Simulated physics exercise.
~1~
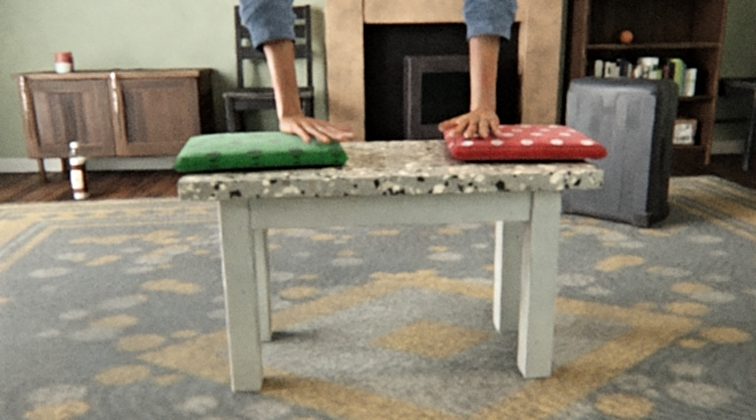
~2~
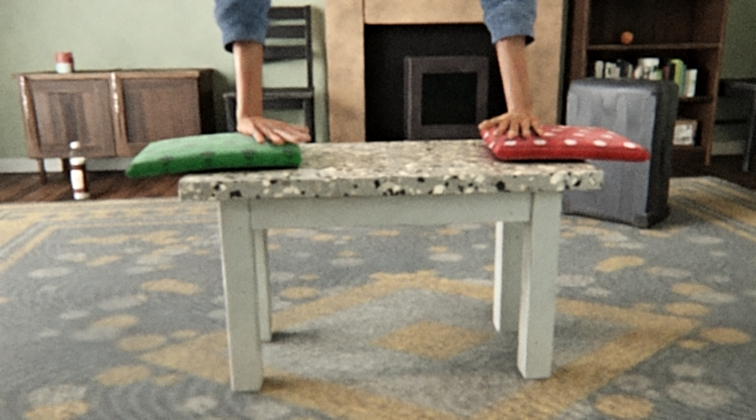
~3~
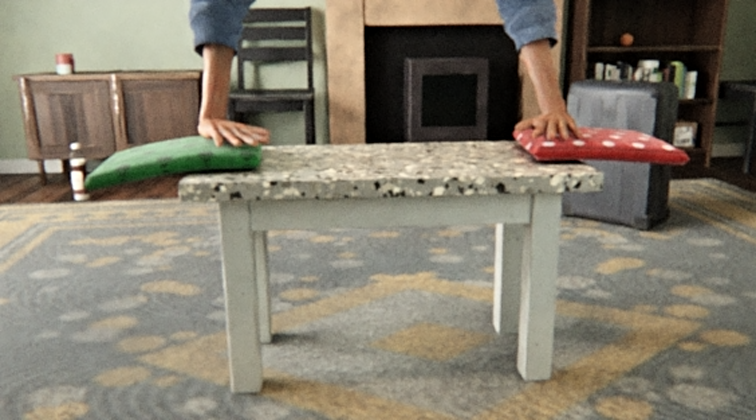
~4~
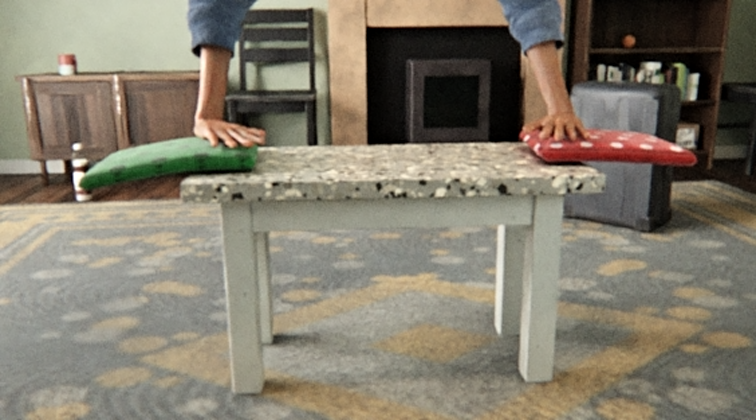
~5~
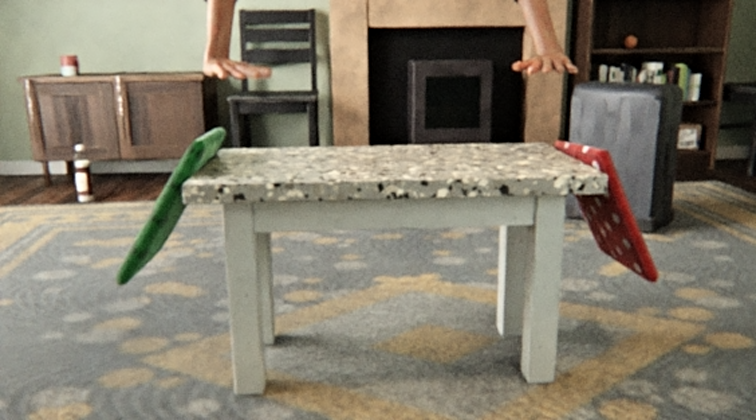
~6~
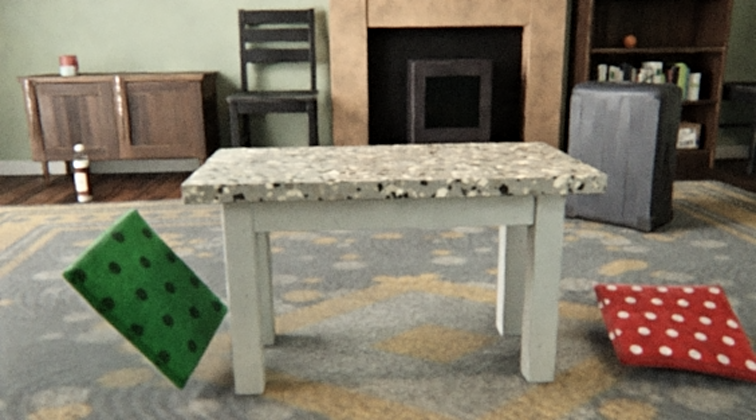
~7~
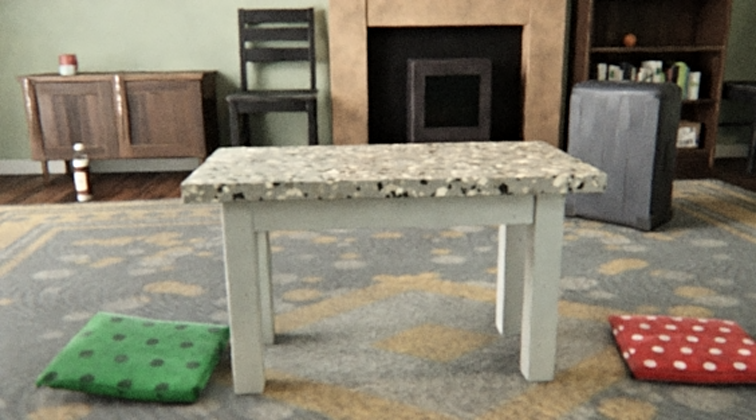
Two hands slide green and red cushions off opposite bench ends, and both fall to the floor.
